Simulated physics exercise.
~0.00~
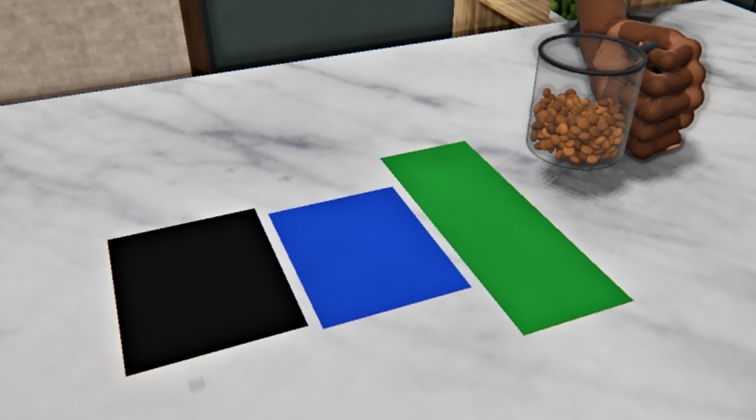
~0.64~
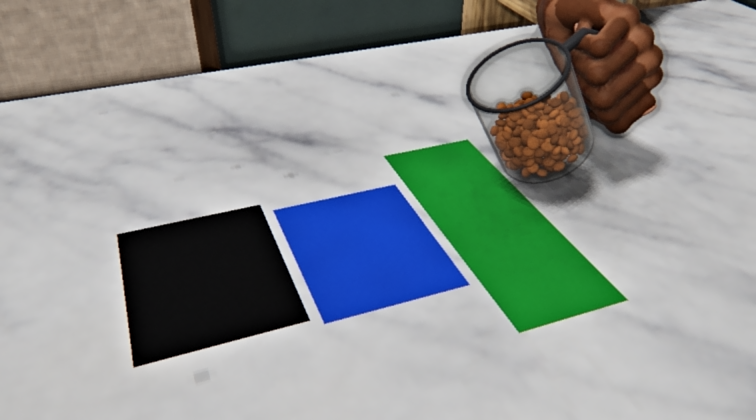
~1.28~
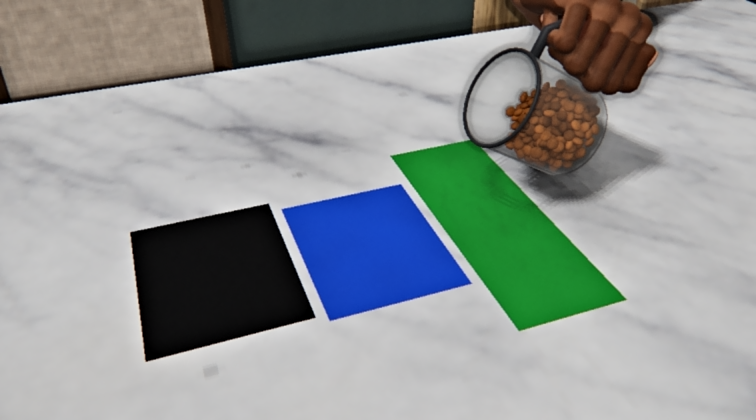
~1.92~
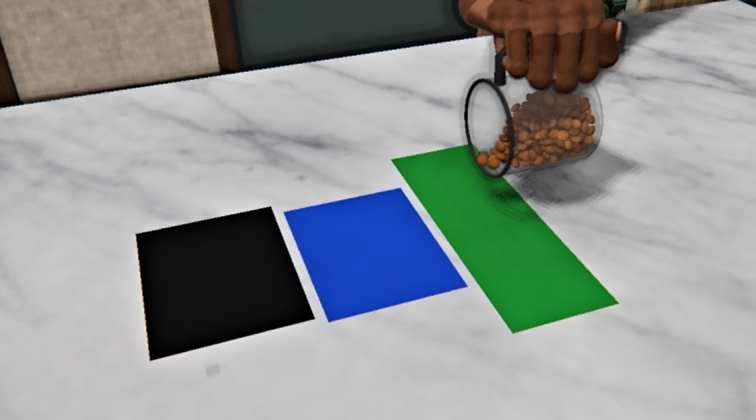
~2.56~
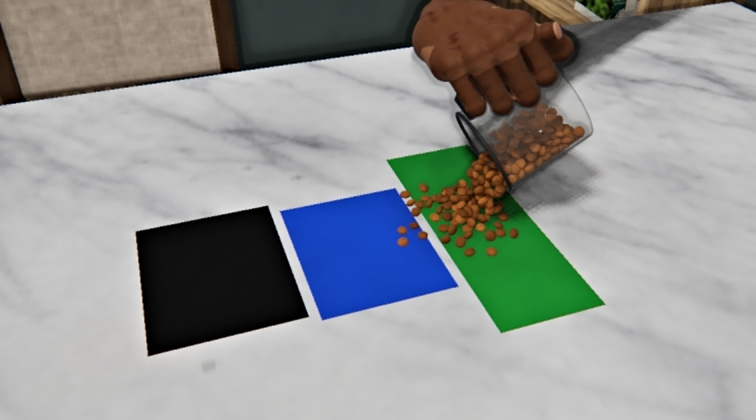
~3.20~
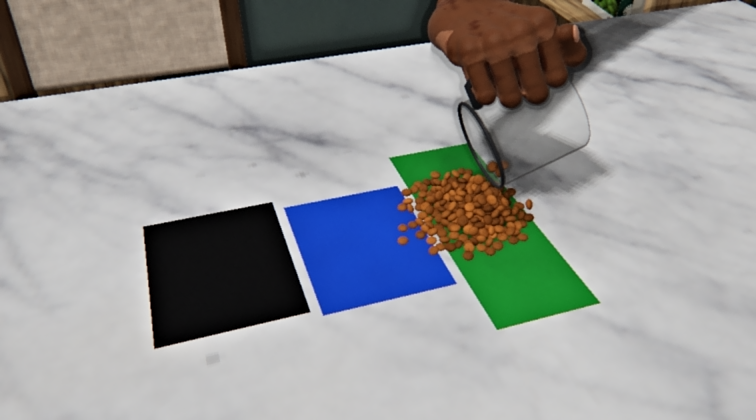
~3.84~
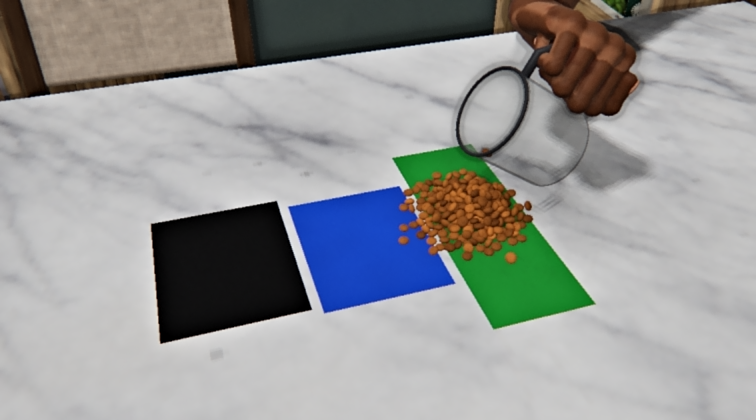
On a marble table, a hand tips a clear cup, pouring brown kibble mostly onto the green mat.
